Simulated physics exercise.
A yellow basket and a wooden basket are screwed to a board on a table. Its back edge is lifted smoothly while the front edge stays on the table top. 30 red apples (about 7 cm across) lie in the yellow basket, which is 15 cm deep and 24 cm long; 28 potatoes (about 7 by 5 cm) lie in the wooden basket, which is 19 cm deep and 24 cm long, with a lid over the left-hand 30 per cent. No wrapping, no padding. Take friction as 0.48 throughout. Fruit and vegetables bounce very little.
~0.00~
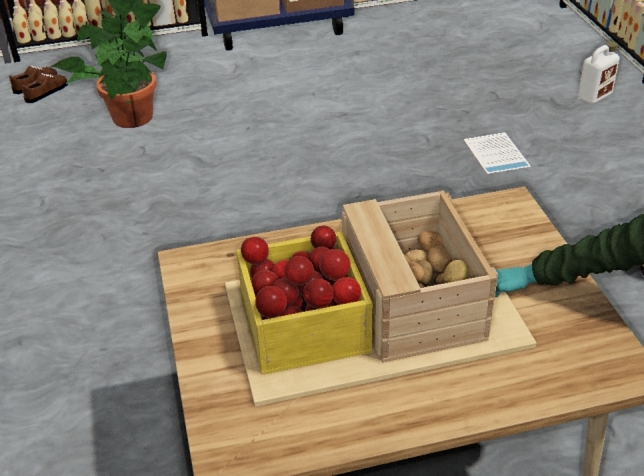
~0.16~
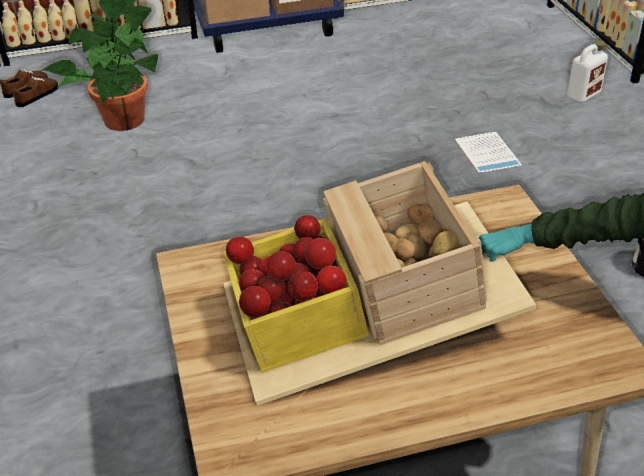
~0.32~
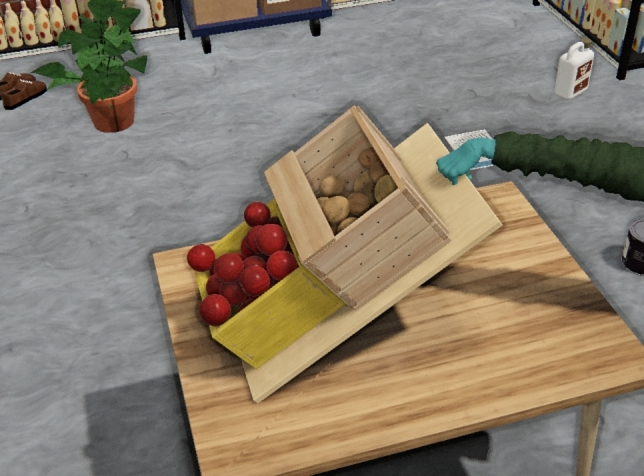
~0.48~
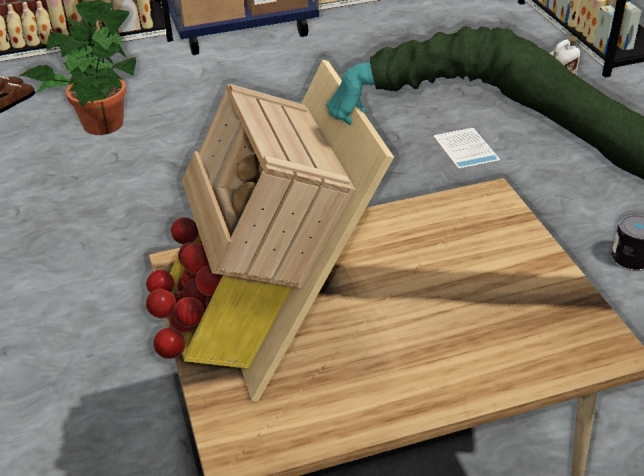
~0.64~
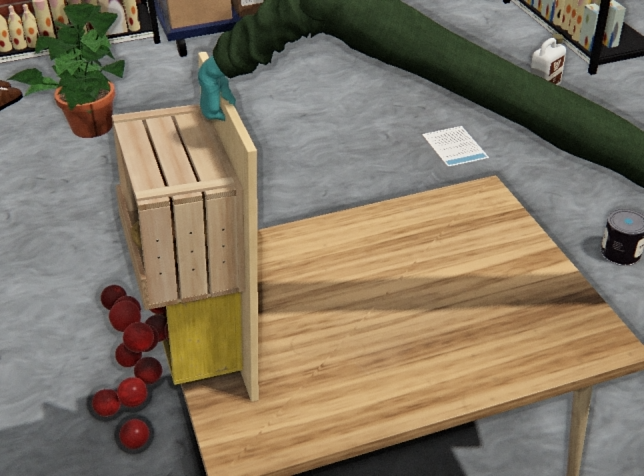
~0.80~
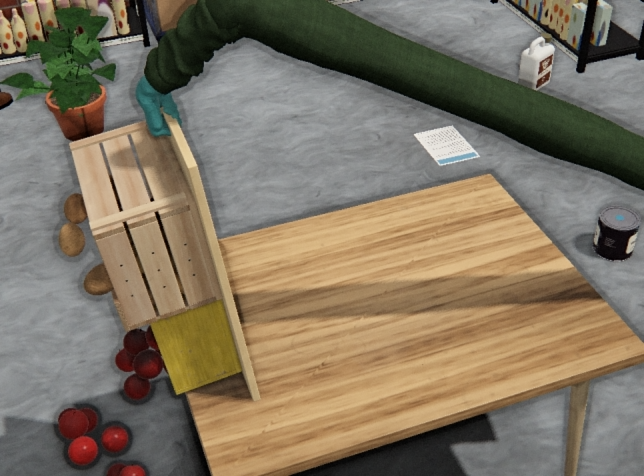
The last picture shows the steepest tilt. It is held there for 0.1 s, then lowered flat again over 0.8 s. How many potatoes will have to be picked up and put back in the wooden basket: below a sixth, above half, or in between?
It sheds a sixth to a half of them.
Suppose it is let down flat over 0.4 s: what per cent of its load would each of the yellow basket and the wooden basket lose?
Then yellow basket 90, wooden basket 50 per cent.
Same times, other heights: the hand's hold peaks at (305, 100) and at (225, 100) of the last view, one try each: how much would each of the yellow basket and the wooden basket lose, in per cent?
Yellow basket 40 then 50, wooden basket 0 then 20 per cent.
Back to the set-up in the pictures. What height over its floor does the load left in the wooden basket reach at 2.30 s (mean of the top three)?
Some 9 cm.
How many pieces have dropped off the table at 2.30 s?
Some 35 pieces.
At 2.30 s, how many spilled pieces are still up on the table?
Some 0 pieces.
After 1.04 s, tilt 88°; yellow basket 6 in, 24 out and wooden basket 19 in, 9 out.
After 1.34 s, tilt 41°; yellow basket 4 in, 26 out and wooden basket 19 in, 9 out.
After 1.76 s, tilt 0°; yellow basket 4 in, 26 out and wooden basket 19 in, 9 out.
When it is over (at 2.30 s), yellow basket 4 in, 26 out and wooden basket 19 in, 9 out. Asked share, 9 of 28, 32 per cent.
